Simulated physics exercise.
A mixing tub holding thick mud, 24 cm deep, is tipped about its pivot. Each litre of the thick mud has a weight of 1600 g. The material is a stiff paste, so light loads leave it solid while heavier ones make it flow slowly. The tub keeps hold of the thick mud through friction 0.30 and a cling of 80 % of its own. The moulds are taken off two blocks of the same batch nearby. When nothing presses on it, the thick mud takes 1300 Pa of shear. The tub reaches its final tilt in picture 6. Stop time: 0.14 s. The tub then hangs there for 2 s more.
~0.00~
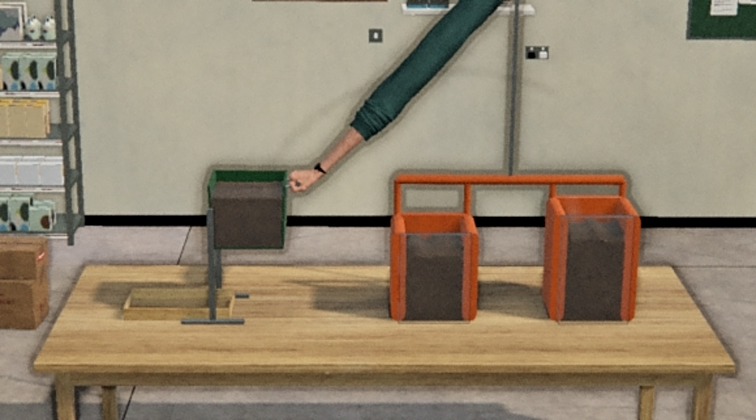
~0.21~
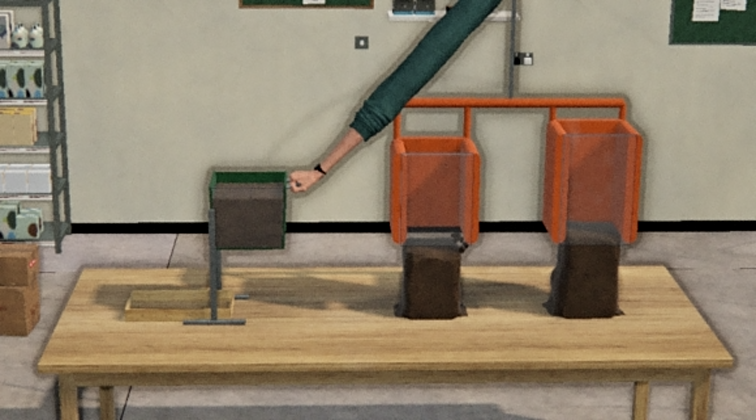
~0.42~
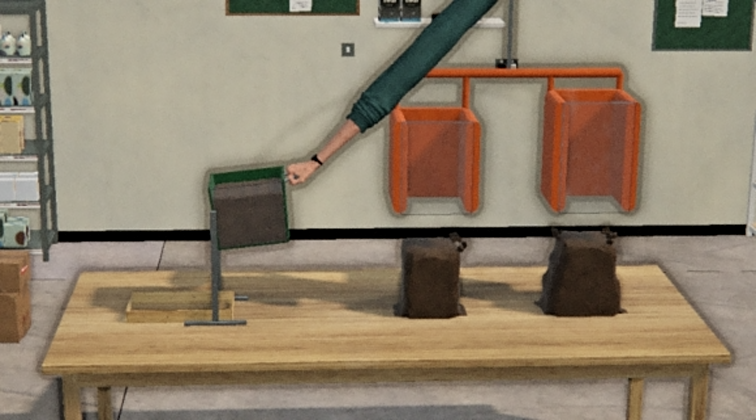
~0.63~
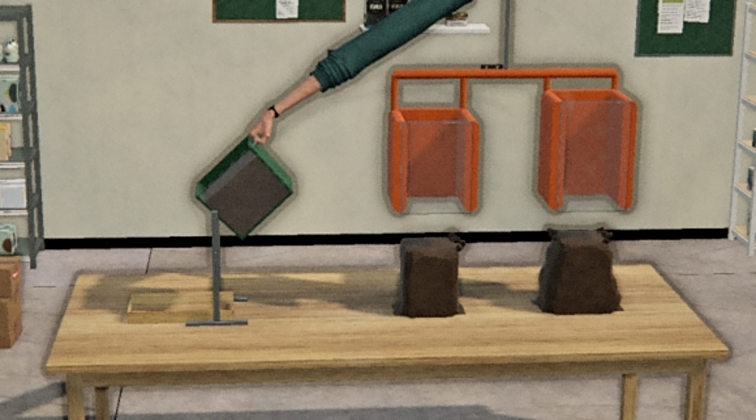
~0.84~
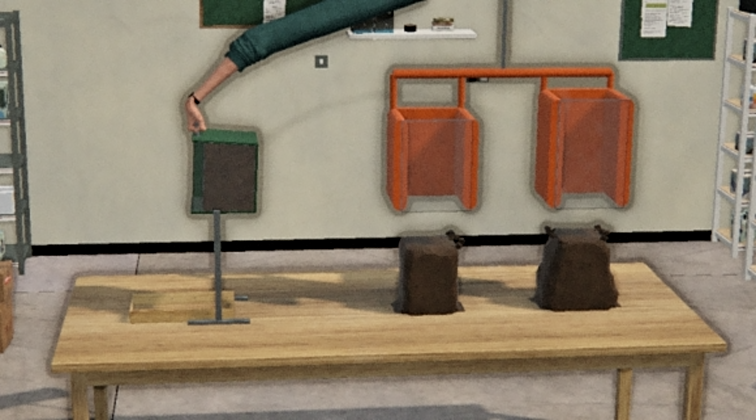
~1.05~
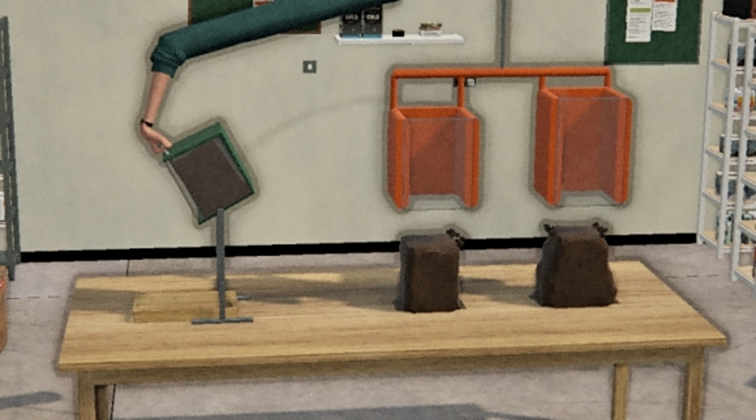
An arm in a green sleeve gripped a green tub of thick mud while orange moulds lifted off two dark blocks, which slumped slightly, and then it turned the tub over to the left past upright.
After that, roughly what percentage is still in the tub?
Roughly 0 %.
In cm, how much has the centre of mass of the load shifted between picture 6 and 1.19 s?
Looks like around 7 cm to me.
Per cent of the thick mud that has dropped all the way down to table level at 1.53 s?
65 %.
After 1.19 s, the tub is at 117 degrees and holds 79 %.
After 1.36 s, the tub is at 117 degrees and holds 25 %.
After 1.53 s, the tub is at 117 degrees and holds 0 %.
After 1.70 s, the tub is at 117 degrees and holds 0 %.
After 3.05 s, at the end, the tub is at 117 degrees and holds 0 %.
